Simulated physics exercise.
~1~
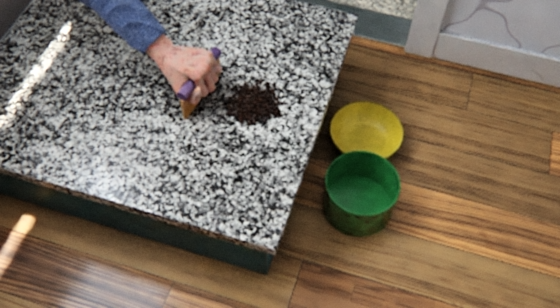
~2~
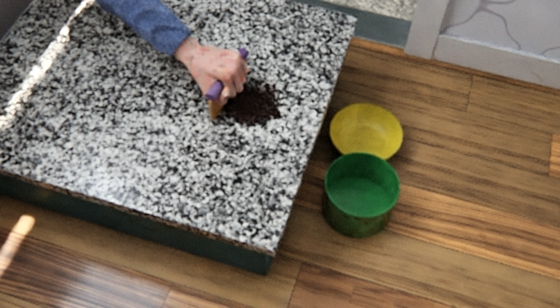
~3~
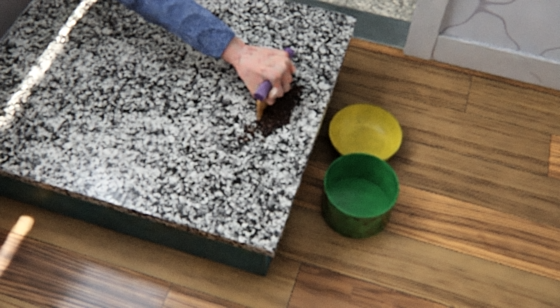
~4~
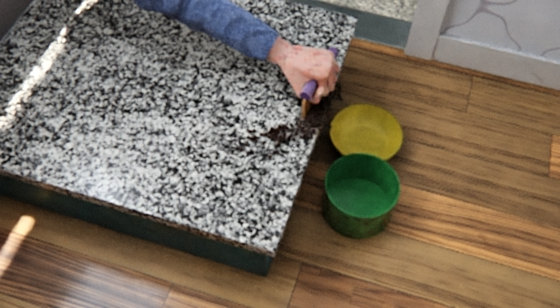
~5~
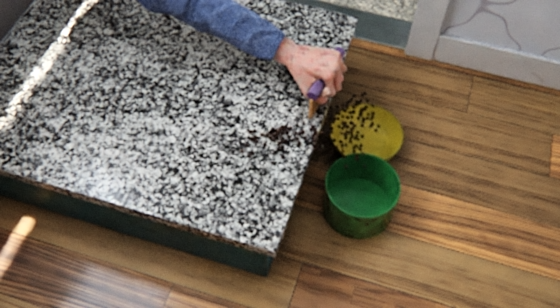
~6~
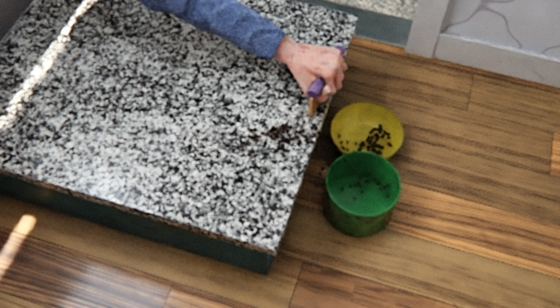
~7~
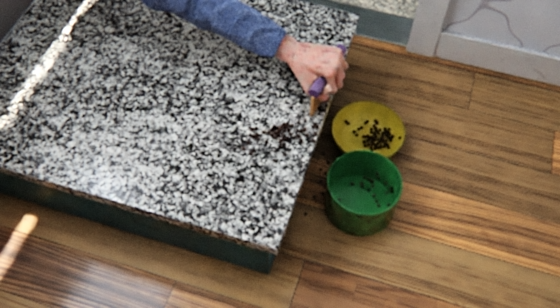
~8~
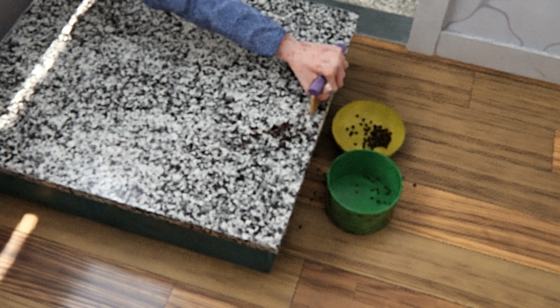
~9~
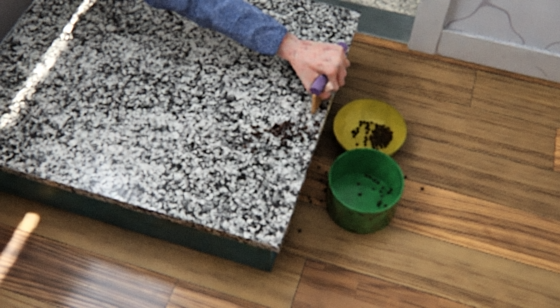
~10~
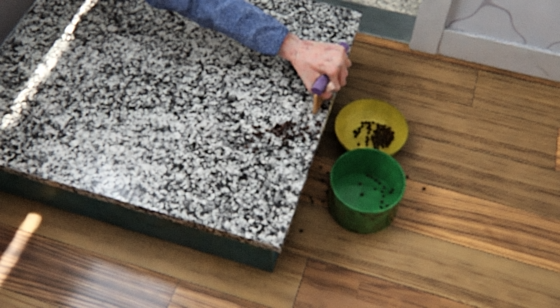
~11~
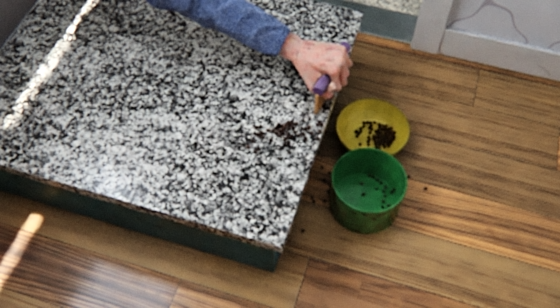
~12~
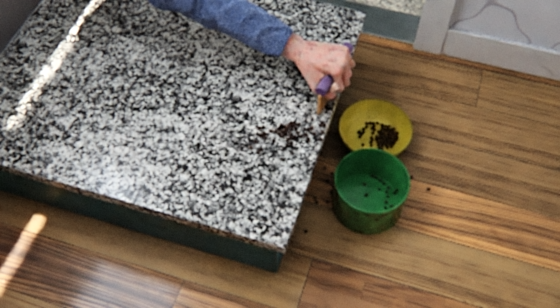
The clip opens on a speckled black-and-white slab above a wooden floor, where a hand in a blue sleeve holds a purple-handled scraper beside a pile of dark coffee beans. A yellow bowl and a green pot stand on the floor to the right. The hand pushes the beans rightward across the slab until the scraper reaches the edge and stops. Beans spill over, most dropping toward the yellow bowl and some into the green pot, while others scatter on the floor. At the end, the largest share rests in the yellow bowl, and a small patch remains on the slab.
